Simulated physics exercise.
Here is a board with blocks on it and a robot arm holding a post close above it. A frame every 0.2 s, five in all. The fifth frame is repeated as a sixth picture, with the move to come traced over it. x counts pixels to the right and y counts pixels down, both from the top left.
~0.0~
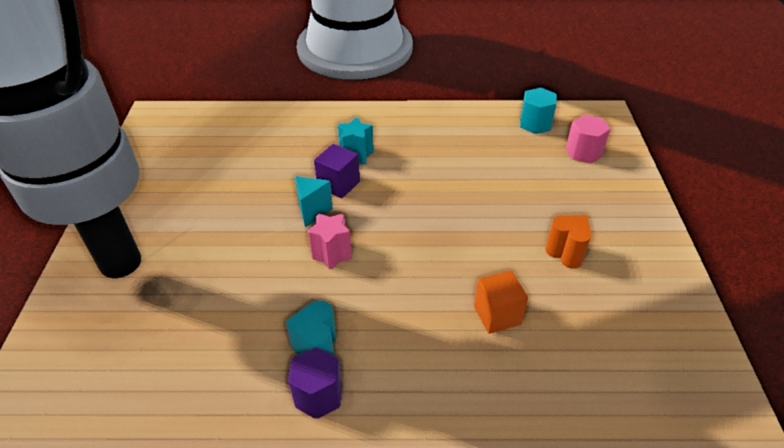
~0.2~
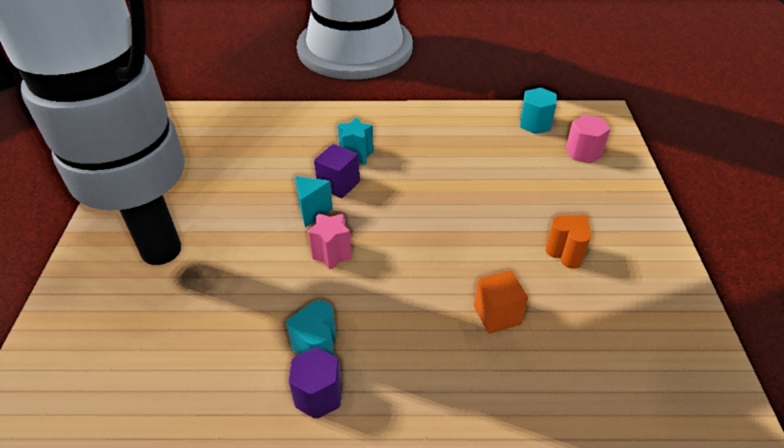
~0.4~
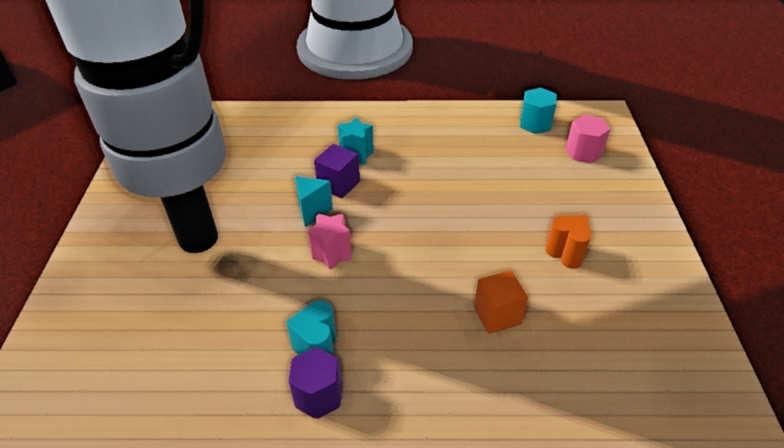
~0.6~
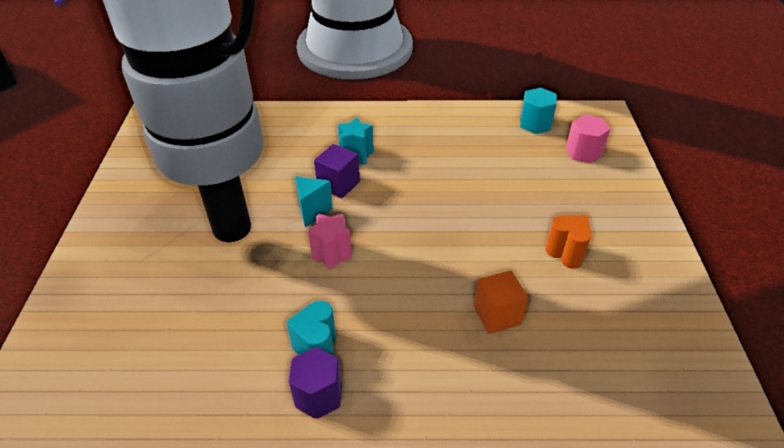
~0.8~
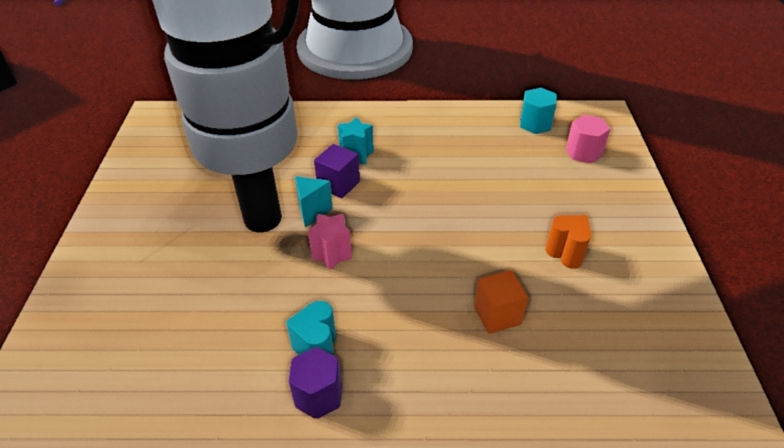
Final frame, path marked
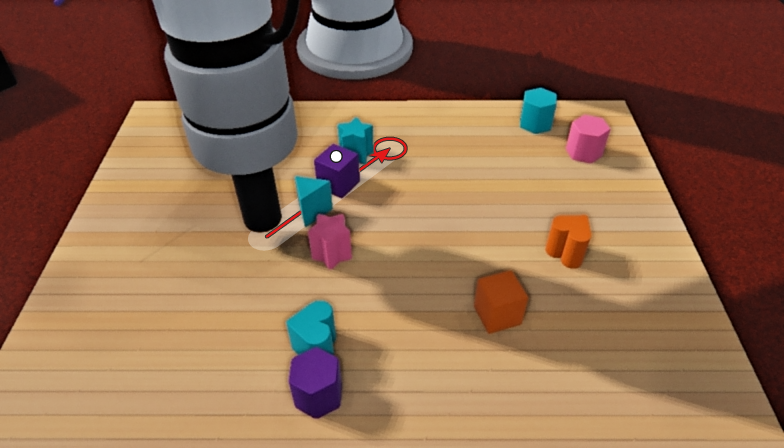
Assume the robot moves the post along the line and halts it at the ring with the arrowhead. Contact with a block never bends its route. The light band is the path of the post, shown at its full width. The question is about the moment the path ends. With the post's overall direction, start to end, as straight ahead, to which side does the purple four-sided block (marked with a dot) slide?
Taking start-to-end as forward, the block's sideways shift goes to the right.
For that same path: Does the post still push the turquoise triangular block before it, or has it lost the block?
That block drops off.
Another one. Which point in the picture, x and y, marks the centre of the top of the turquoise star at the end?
It should be at (372, 106) by then.
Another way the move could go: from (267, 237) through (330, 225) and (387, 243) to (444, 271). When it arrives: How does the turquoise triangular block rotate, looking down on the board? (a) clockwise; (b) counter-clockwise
That would be b.
The line goes from (267, 237) directly to (390, 148); the dot is on the purple four-sided block.
The first path, step by step. One third of the way, post (310, 188); turquoise triangular block (338, 173); purple four-sided block (341, 154), turned 20° anticlockwise.
Two thirds of the way, post (352, 159); turquoise triangular block (369, 161), turned 55° clockwise; purple four-sided block (378, 132); turquoise star (366, 115), turned 30° anticlockwise.
At the end, post (390, 133); turquoise triangular block (369, 161), turned 55° clockwise; pink star unmoved; purple four-sided block (420, 116), turned 50° clockwise; turquoise star (372, 106), turned 95° anticlockwise.
